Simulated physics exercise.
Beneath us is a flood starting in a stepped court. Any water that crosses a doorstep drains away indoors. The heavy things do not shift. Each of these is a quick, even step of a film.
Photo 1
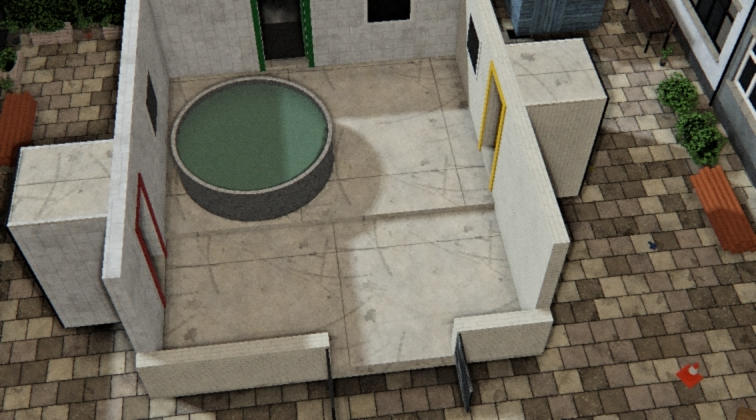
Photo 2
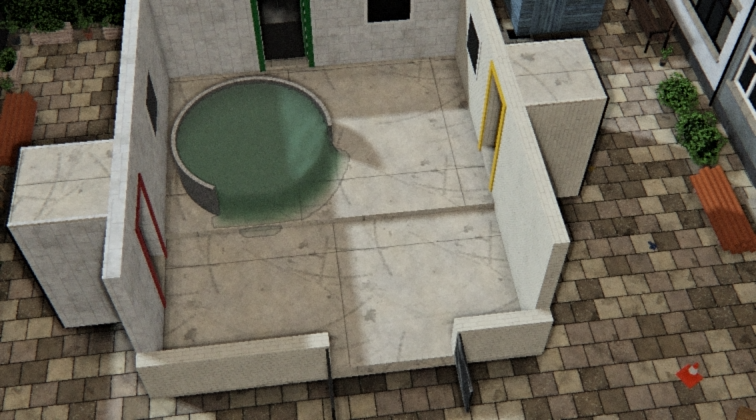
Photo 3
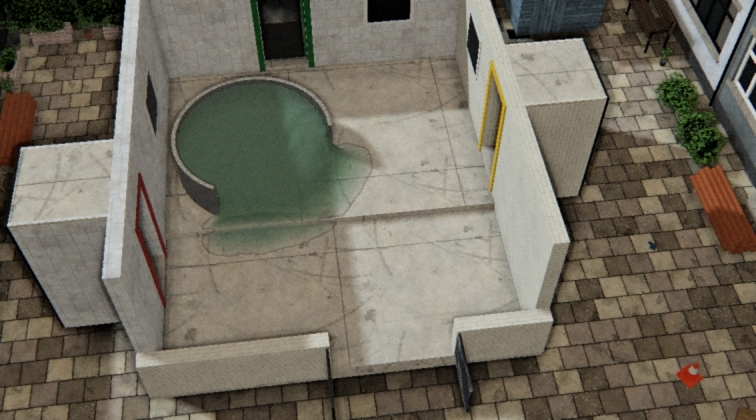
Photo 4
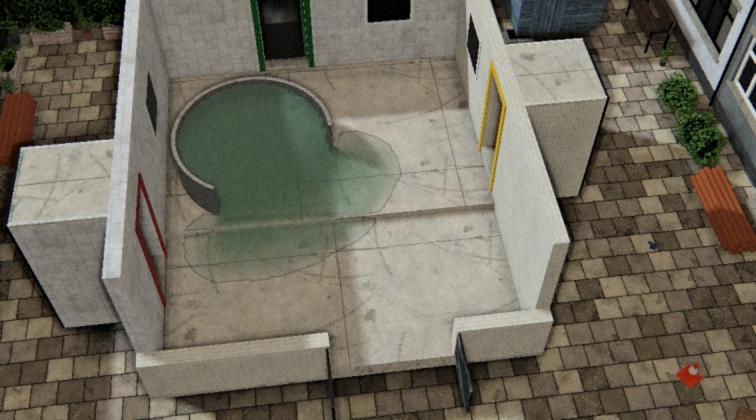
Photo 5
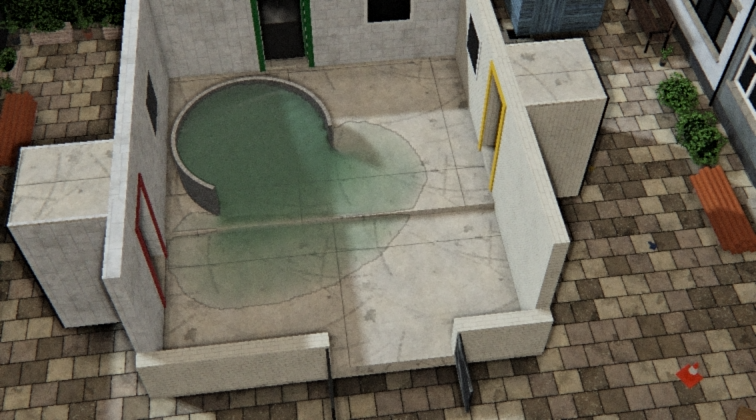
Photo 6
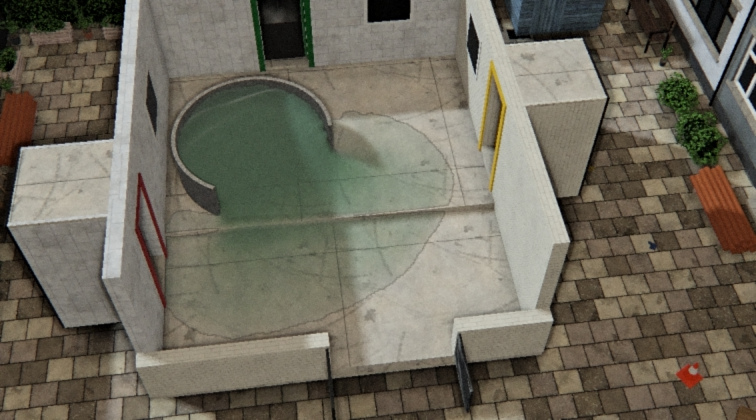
In a stepped court, a round tank opens at the front and greenish water spreads across the floor.
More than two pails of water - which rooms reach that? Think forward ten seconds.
The green door falls short; the yellow door falls short; the red door falls short.
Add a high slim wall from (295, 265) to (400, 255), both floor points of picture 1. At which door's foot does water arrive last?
I'd say the one in green.
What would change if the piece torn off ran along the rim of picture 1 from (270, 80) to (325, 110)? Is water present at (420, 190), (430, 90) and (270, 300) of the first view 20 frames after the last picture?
Respectively: Drenched, drenched and parched.
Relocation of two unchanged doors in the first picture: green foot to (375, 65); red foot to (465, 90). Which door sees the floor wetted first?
The yellow door, I'd say.
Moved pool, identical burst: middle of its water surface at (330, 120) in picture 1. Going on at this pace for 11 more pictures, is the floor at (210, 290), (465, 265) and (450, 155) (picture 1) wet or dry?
Spot by spot, in the order asked: Untouched, swamped, swamped.
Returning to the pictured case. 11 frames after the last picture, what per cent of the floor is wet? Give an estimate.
I reckon 60 per cent or so.
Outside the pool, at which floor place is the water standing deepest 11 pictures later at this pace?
My finger goes to (525, 334).
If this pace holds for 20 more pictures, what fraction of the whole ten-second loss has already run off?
I'd estimate close to 40 per cent.
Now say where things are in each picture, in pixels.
The first picture shows the round tank at (253, 135) is whole and still.
In the second picture, water pours out at (297, 199) and has run to (338, 151).
In the third picture, the front is at (363, 152), out from the gap at (297, 199).
In the fourth picture, water pours out at (297, 201) and has run to (384, 145).
In the fifth picture, the front is at (402, 141), out from the gap at (297, 201).
In the sixth picture, water pours out at (297, 201) and has run to (444, 166).
A moment on, water covers 65 % of the floor; the green door not reached, the yellow door wet at the sill, nothing in, the red door wet at the sill, nothing in.
Next, water covers 60 % of the floor; the green door not reached, the yellow door under two buckets in, the red door wet at the sill, nothing in.
Then, water covers 70 % of the floor; the green door not reached, the yellow door under two buckets in, the red door wet at the sill, nothing in.
Later, water covers 80 % of the floor; the green door not reached, the yellow door under two buckets in, the red door under two buckets in.
In the end, water covers 75 % of the floor; the green door not reached, the yellow door under two buckets in, the red door under two buckets in.
